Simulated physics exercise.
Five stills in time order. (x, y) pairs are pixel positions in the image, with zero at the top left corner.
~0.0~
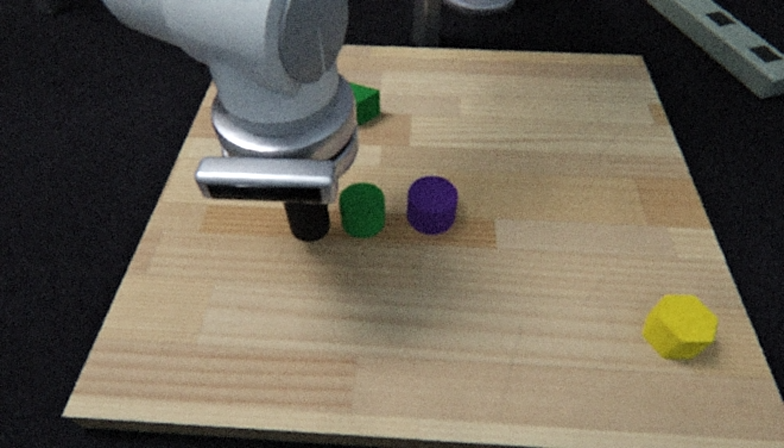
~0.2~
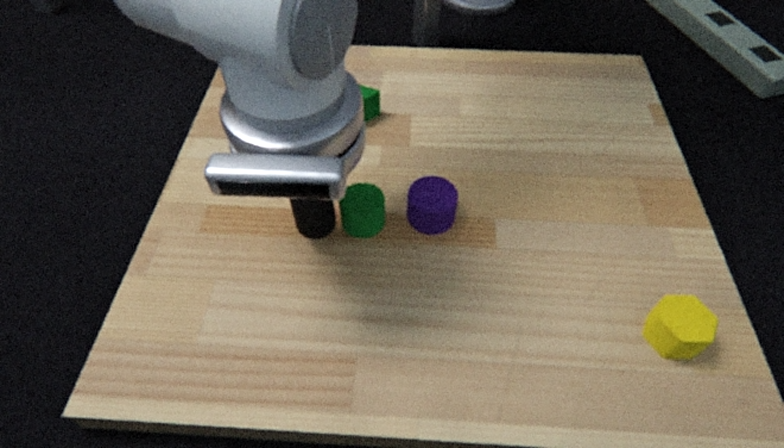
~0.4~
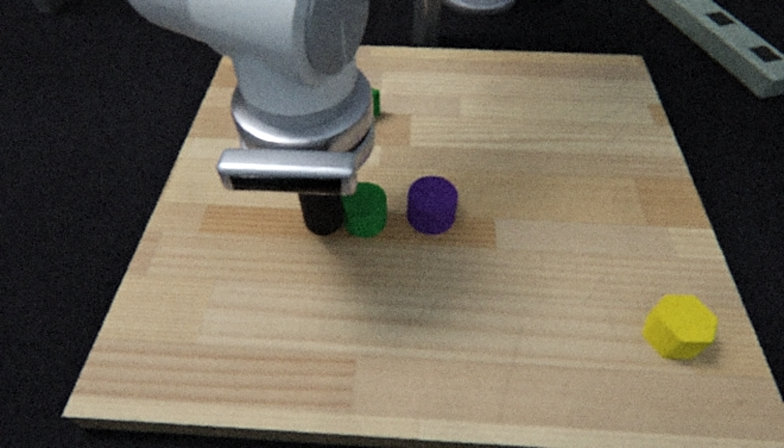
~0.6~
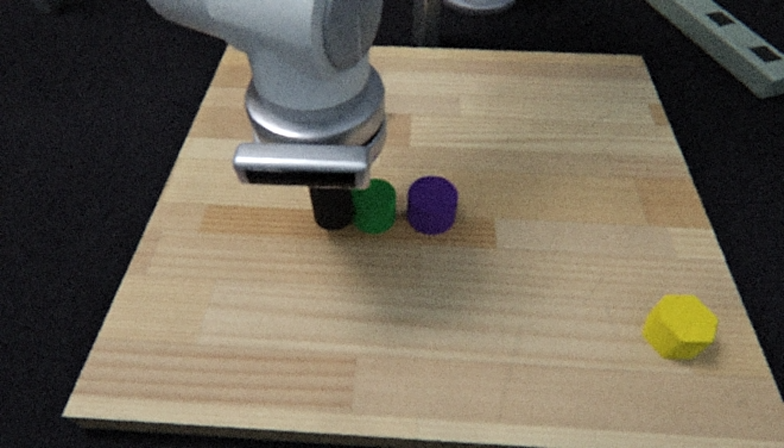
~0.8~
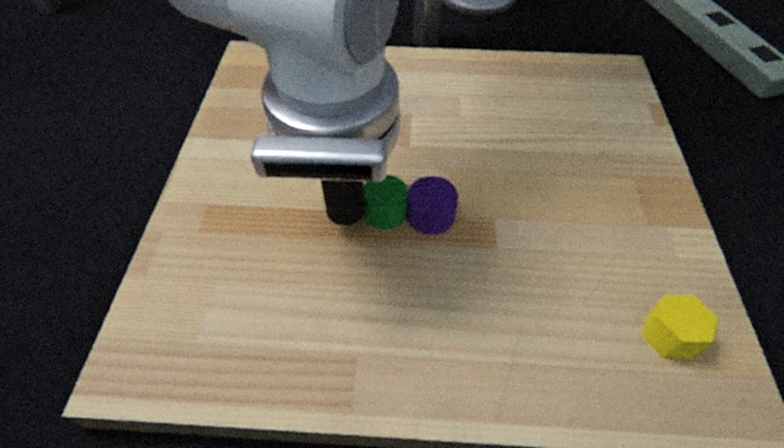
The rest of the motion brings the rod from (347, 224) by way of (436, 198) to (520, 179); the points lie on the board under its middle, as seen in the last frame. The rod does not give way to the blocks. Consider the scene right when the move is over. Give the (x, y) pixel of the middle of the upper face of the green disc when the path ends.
Its top centre is at about (493, 133).
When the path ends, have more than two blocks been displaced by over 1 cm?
That would be a no.
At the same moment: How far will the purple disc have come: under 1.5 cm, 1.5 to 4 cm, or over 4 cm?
The over 4 cm band.
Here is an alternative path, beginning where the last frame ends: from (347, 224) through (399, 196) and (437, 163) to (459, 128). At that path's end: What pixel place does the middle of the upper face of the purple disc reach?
Around (474, 189).
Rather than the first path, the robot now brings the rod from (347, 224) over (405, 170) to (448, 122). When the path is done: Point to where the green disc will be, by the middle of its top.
(445, 158)
What follows on the original path. One third of the way, rod (408, 193); green disc (440, 165); purple disc (478, 187).
Two thirds of the way, rod (468, 177); green disc (480, 141); purple disc (506, 189).
At the end, rod (525, 165); green disc (494, 133); purple disc (526, 191).
